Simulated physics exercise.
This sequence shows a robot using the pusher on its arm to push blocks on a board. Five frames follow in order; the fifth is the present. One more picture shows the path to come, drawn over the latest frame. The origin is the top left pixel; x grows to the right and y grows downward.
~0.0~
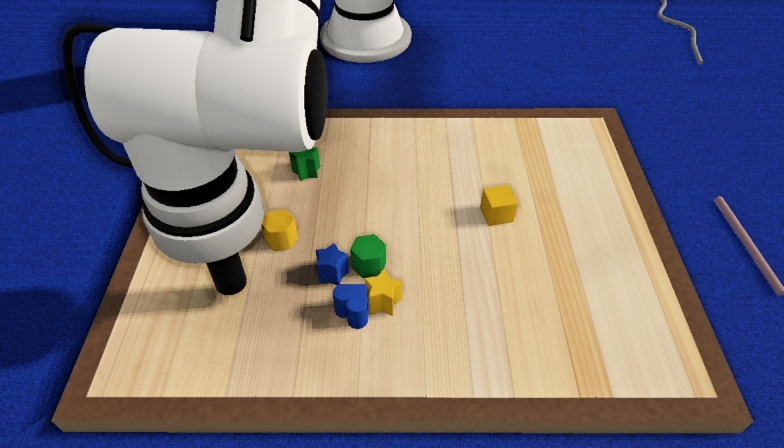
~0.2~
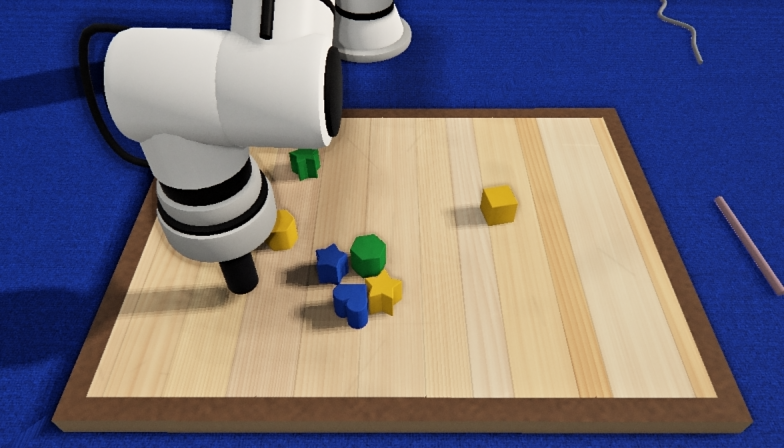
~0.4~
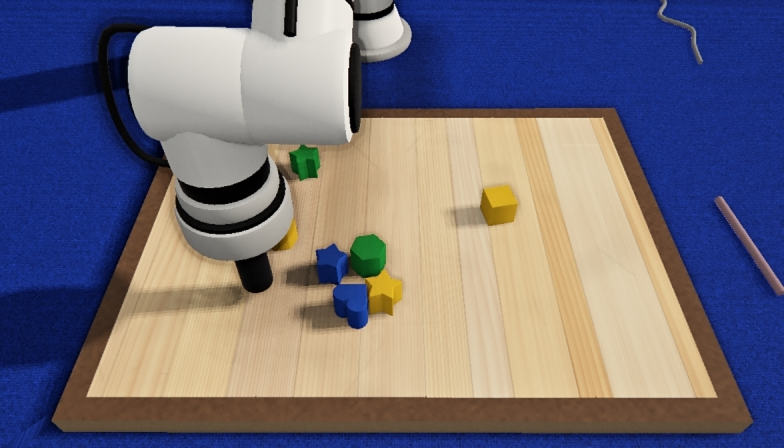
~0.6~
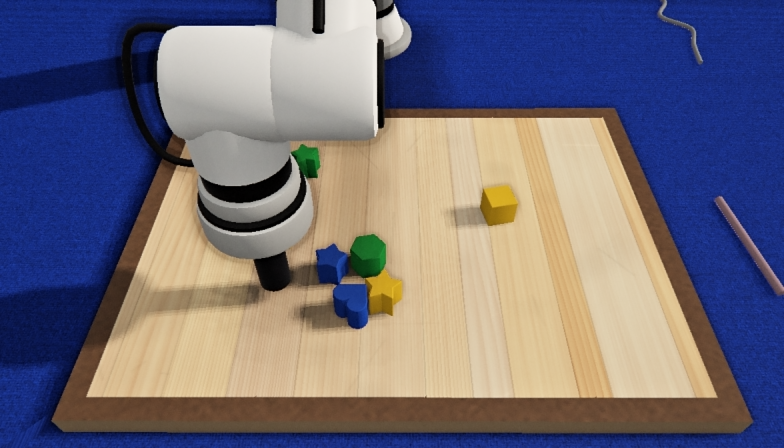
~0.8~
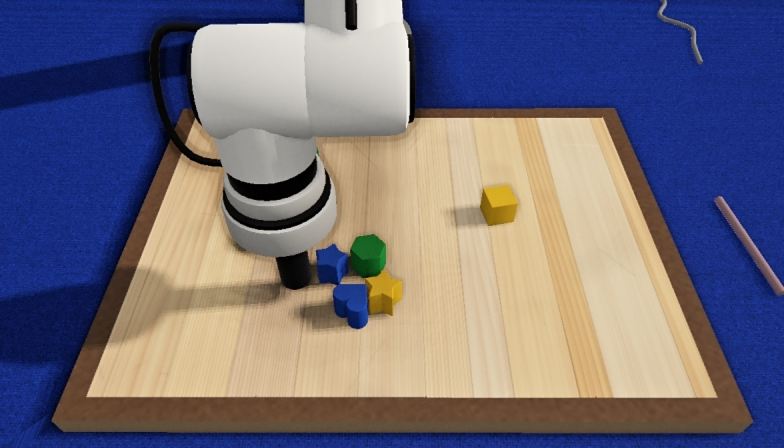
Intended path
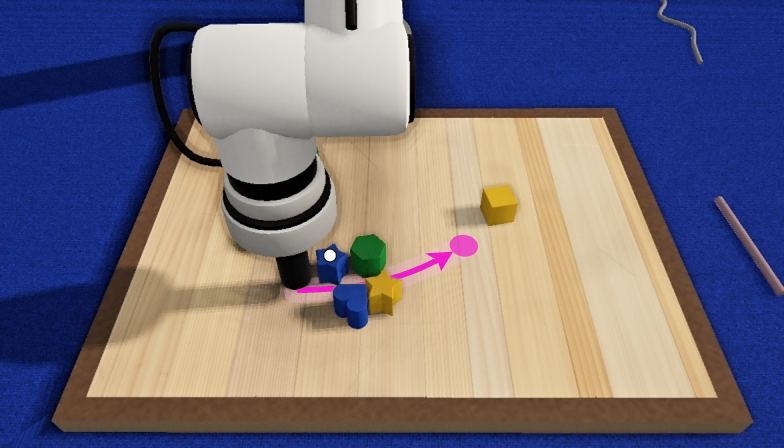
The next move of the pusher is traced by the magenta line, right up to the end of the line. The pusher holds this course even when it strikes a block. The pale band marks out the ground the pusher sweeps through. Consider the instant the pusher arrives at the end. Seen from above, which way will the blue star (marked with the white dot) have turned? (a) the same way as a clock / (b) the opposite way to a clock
I choose b.
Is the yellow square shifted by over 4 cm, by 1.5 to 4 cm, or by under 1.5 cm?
Short of 1.5 cm.
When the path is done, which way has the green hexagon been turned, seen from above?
The block turns clockwise.
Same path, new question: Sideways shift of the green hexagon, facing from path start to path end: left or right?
Off to the left side.
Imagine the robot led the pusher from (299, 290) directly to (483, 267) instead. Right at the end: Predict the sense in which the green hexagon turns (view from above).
Clockwise.
Drawn move, from (299, 290) via (360, 285) and (416, 270), ending at (464, 246); the dot is on the blue star.
On the path given first. One third of the way, pusher (359, 273); blue star (361, 246), turned 80° anticlockwise; green hexagon (385, 230), turned 15° clockwise.
Two thirds of the way, pusher (418, 257); blue star (365, 244), turned 110° anticlockwise; green hexagon (386, 225), turned 30° clockwise; yellow star (390, 283), turned 30° clockwise.
At the end, pusher (466, 233); blue star (365, 244), turned 110° anticlockwise; blue heart still; green hexagon (386, 225), turned 30° clockwise; yellow star (390, 283), turned 30° clockwise; yellow square still.
